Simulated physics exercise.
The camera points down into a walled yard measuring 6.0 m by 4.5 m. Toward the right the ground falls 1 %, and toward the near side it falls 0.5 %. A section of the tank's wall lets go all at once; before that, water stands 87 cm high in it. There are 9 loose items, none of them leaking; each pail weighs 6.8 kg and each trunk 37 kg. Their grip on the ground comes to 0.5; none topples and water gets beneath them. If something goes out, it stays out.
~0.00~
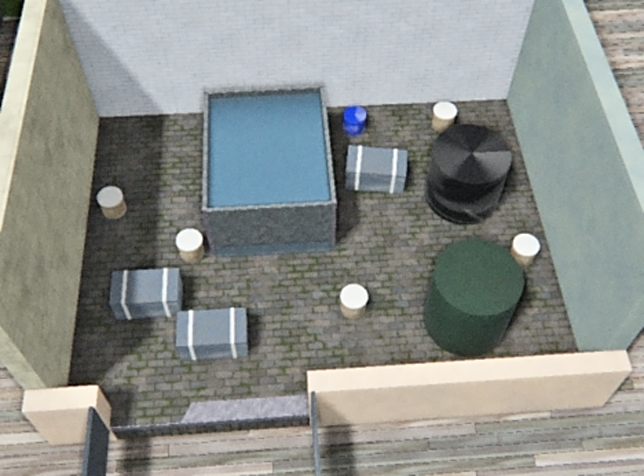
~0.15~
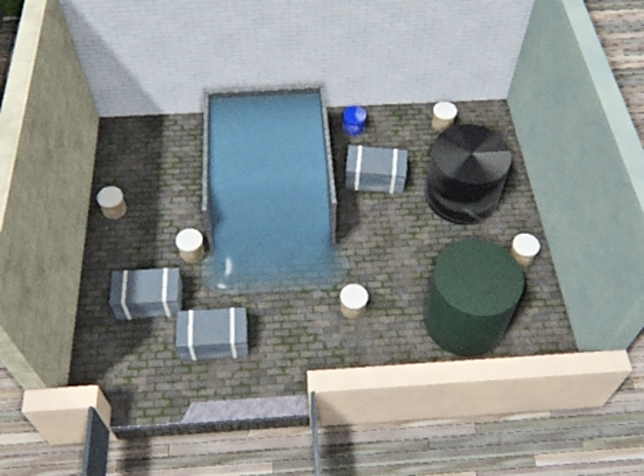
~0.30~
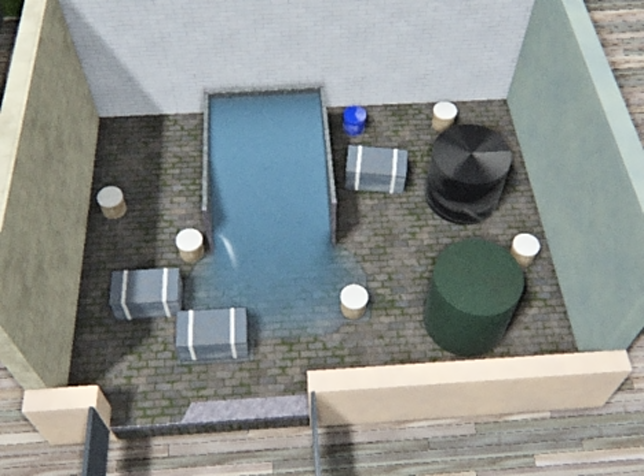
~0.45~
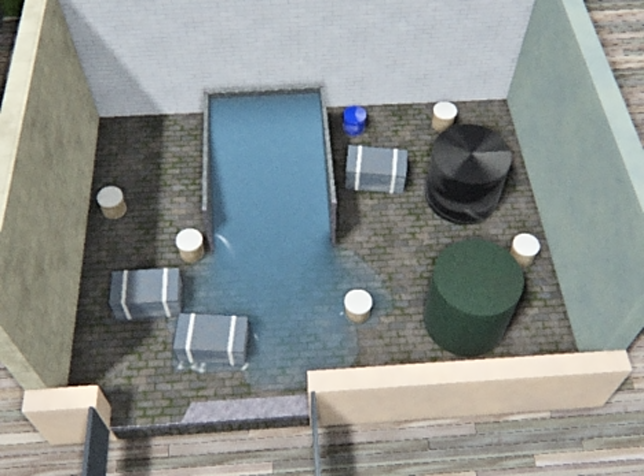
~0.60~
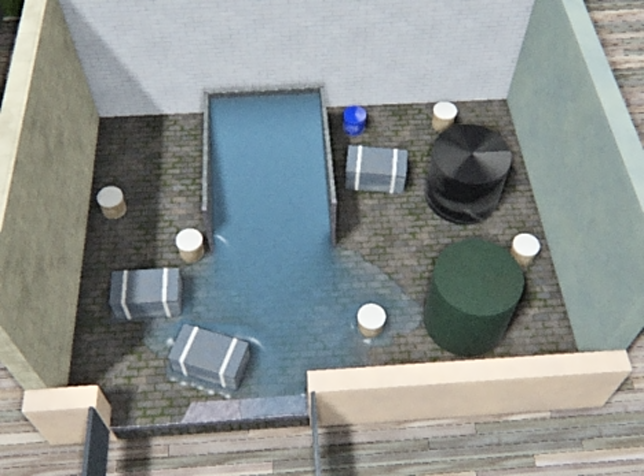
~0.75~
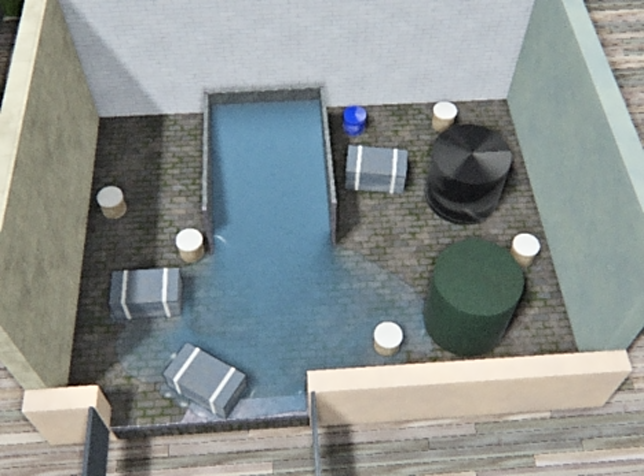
In a walled yard, water pours from an opened tank and shifts a chest and a white-topped drum.
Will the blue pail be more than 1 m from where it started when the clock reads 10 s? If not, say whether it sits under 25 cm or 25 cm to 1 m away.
It remains nearby.
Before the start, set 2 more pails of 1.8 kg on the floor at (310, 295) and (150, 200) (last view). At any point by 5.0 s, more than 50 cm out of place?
So that's across the line and then behind the line.
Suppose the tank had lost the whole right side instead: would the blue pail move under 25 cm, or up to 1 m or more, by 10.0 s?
After that, the blue pail is washed away.
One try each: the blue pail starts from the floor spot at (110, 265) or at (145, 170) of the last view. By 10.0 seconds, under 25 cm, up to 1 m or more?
Spot one - it barely budges; spot two - it barely budges.
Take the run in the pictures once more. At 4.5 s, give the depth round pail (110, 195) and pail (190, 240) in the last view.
I'd estimate 2 cm for the first and 1 cm for the second.
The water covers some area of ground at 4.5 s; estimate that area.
Around 21 m2 of it.
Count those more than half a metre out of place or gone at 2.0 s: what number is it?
By that time the total stands at 2.
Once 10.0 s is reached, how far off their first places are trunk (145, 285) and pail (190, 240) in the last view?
Lab note - net shifts in turn: 0 cm; 0 cm.
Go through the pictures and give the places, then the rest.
The blue pail at (355, 114) rests on the ground; water covers 2.9 m2; 0 of 9 have shifted, in the first picture.
The blue pail at (355, 114) rests on the ground; water covers 3.9 m2; 0 of 9 have shifted, in the second picture.
The blue pail at (355, 114) rests on the ground; water covers 5.3 m2; 0 of 9 have shifted, in the third picture.
The blue pail at (355, 114) rests on the ground; 6.5 m2 under water; 2 of 9 have shifted, in the fourth picture.
The blue pail at (355, 114) rests on the ground; water covers 7.7 m2; 2 of 9 have shifted, in the fifth picture.
The blue pail at (355, 114) rests on the ground; water covers 8.7 m2; 2 of 9 have shifted, in the sixth picture.
After 2.0 s the blue pail is near (355, 114), 0.0 m from its start, aground; 1 of 9 are out; 1 afloat.
After 4.5 s the blue pail is near (355, 114), 0.0 m from its start, aground; 1 of 9 are out; 0 afloat.
After 7.0 s the blue pail is near (355, 119), 0.1 m from its start, aground; 1 of 9 are out; 0 afloat.
After 10.0 s the blue pail is near (355, 119), 0.1 m from its start, aground; 1 of 9 are out; 0 afloat.
